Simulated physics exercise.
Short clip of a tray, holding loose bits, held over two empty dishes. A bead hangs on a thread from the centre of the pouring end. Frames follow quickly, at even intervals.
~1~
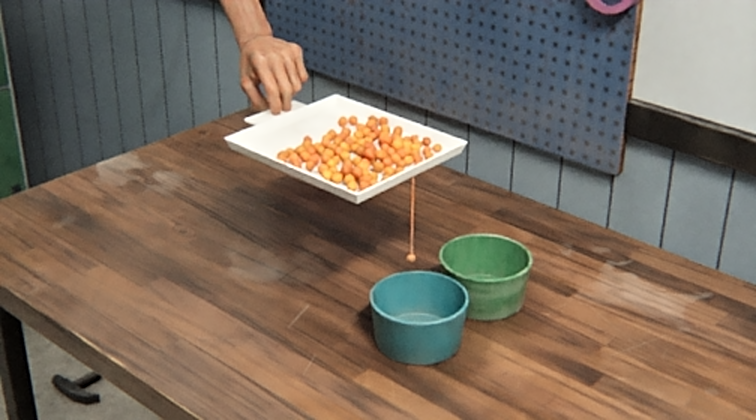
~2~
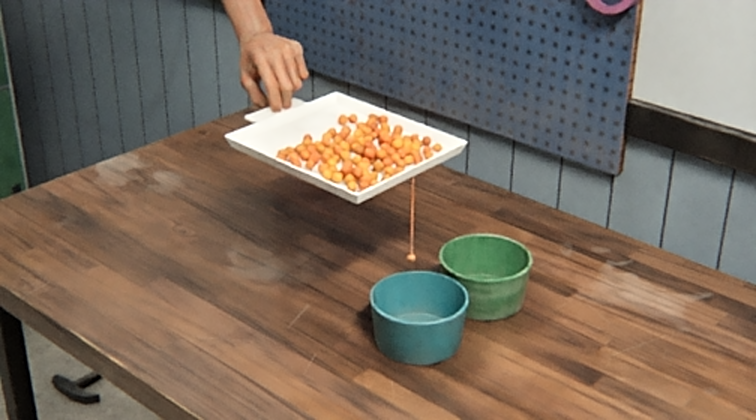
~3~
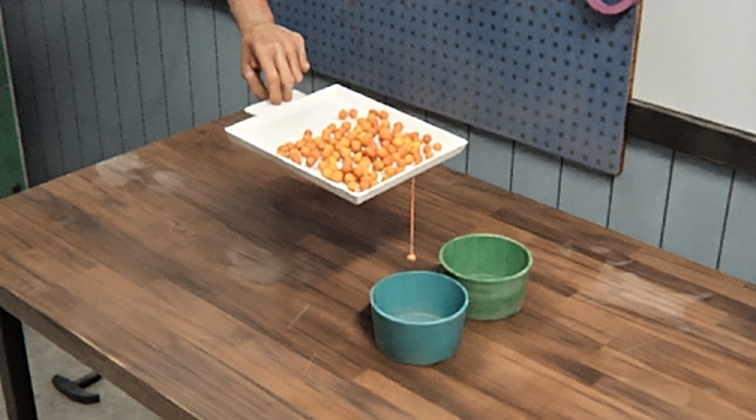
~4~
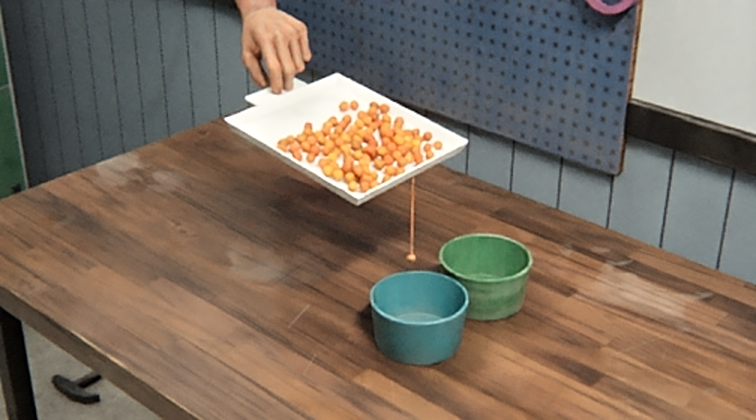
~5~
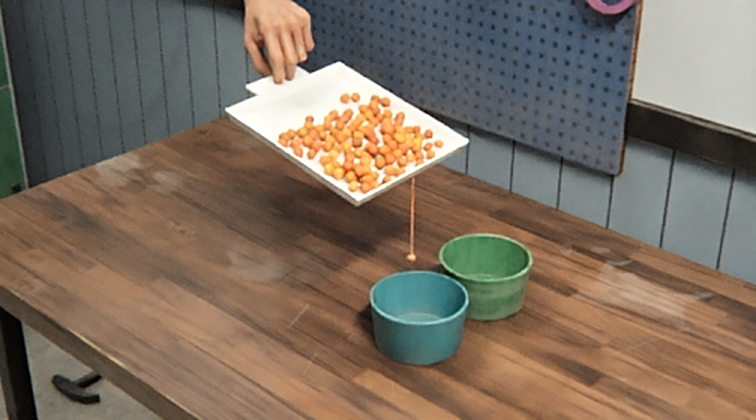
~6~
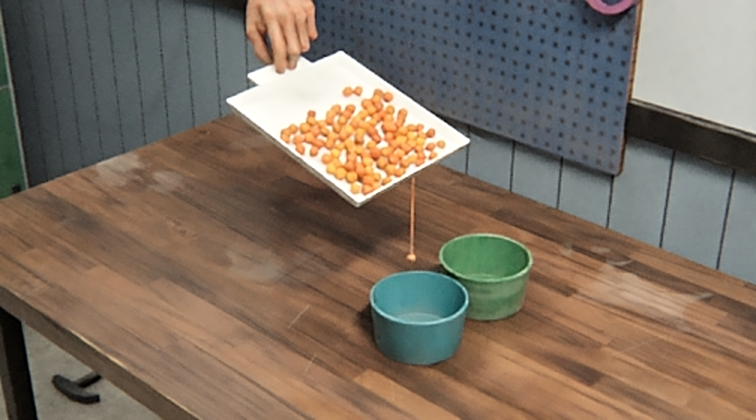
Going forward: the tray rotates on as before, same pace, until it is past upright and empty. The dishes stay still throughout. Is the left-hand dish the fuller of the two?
The left-side dish receives more.
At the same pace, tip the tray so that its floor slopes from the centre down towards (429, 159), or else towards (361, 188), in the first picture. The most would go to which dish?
Try 1: The right-side dish; try 2: The left-side dish.
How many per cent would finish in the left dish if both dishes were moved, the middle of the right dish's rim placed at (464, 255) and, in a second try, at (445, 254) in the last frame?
The first gives 60 %, the second 50 %.
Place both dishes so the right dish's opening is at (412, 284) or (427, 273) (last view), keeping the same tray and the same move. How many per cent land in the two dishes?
Trial 1 near 70 %, trial 2 near 70 %.
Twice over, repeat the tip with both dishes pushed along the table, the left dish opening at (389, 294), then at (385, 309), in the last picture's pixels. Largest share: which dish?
One: The left dish. Two: Left.
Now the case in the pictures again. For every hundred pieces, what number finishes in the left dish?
About 60 %.
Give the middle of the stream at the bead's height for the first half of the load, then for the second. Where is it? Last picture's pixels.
Near (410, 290) and later near (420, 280).
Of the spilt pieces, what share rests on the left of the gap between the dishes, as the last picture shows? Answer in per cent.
Close to 80 in a hundred.
Shortly afterwards, tray tipped steeply; all but a few on the tray; only a few in the left dish.
Next, tray tipped past a quarter turn; only a few on the tray; near half in the left dish; a little in the right dish; near a quarter outside both; a little in the air.
Some moments later, tray tipped past a quarter turn; near two thirds in the left dish; a little in the right dish; near a quarter outside both.
In the end, tray tipped past a quarter turn; near two thirds in the left dish; a little in the right dish; near a quarter outside both.
